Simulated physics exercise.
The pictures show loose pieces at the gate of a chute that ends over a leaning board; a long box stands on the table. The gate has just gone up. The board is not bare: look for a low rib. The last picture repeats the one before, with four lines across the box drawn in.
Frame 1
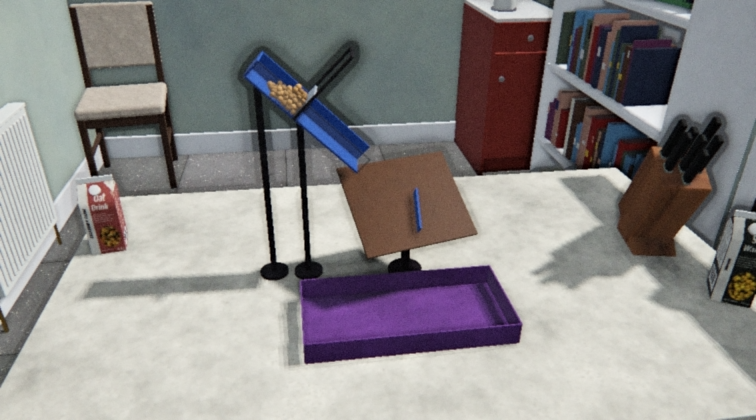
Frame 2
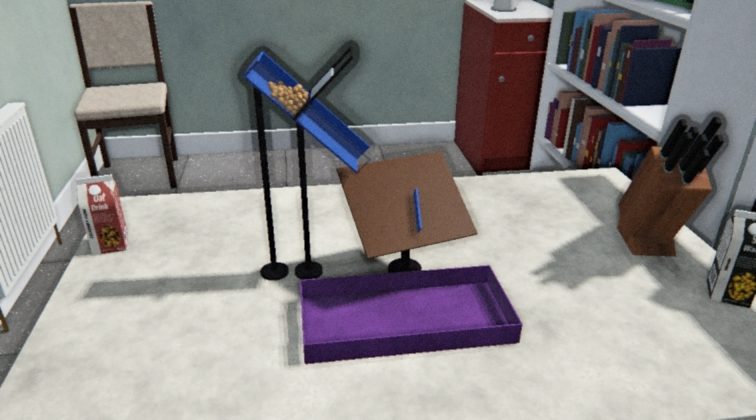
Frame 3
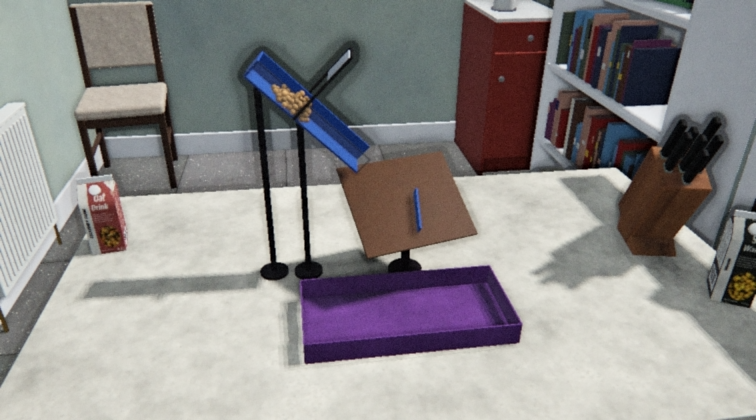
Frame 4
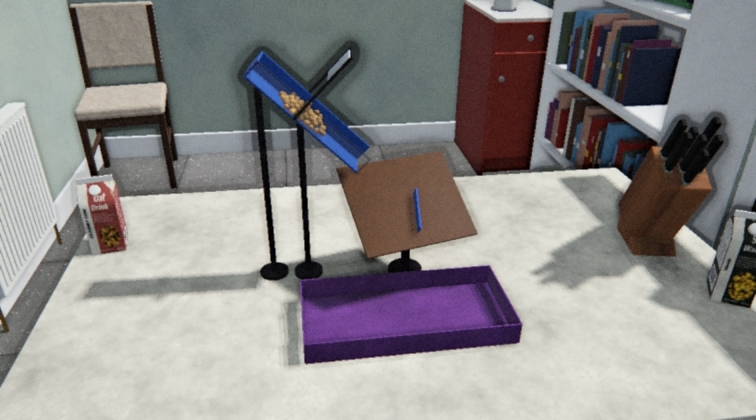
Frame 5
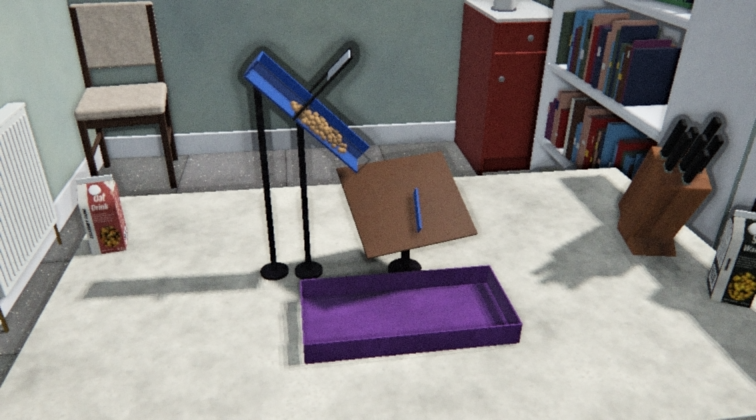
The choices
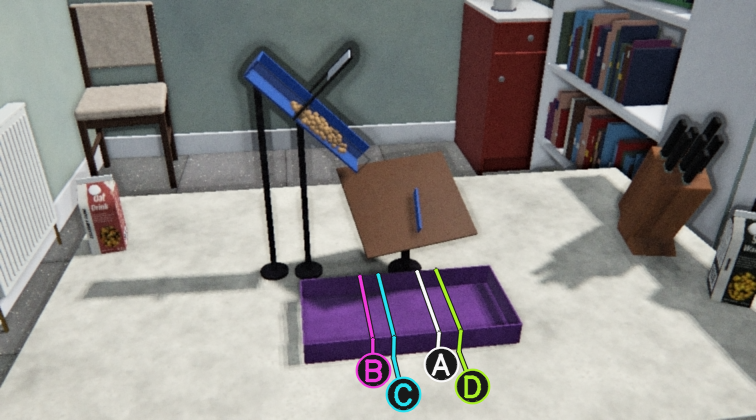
In this clip, round wooden beads rest behind a raised gate in a sloping blue chute above a tilted brown board with a blue rib and an empty purple box, then slide down rightward, spreading out along the chute.
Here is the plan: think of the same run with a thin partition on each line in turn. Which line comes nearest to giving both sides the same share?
Best: A.
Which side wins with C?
More lands on the right.
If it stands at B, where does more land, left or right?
More lands on the right.
On the marked copy, line A crosses the front rim at (438, 332); line B crosses the front rim at (372, 338); line C crosses the front rim at (393, 336); line D crosses the front rim at (460, 330).
Choosing A, of what is caught, close to half on the left of the divider, close to half on the right.
Choosing B, of what is caught, none at all on the left of the divider, the whole lot on the right.
Choosing C, of what is caught, only a few on the left of the divider, all but a few on the right.
Choosing D, of what is caught, the bulk on the left of the divider, a small share on the right.
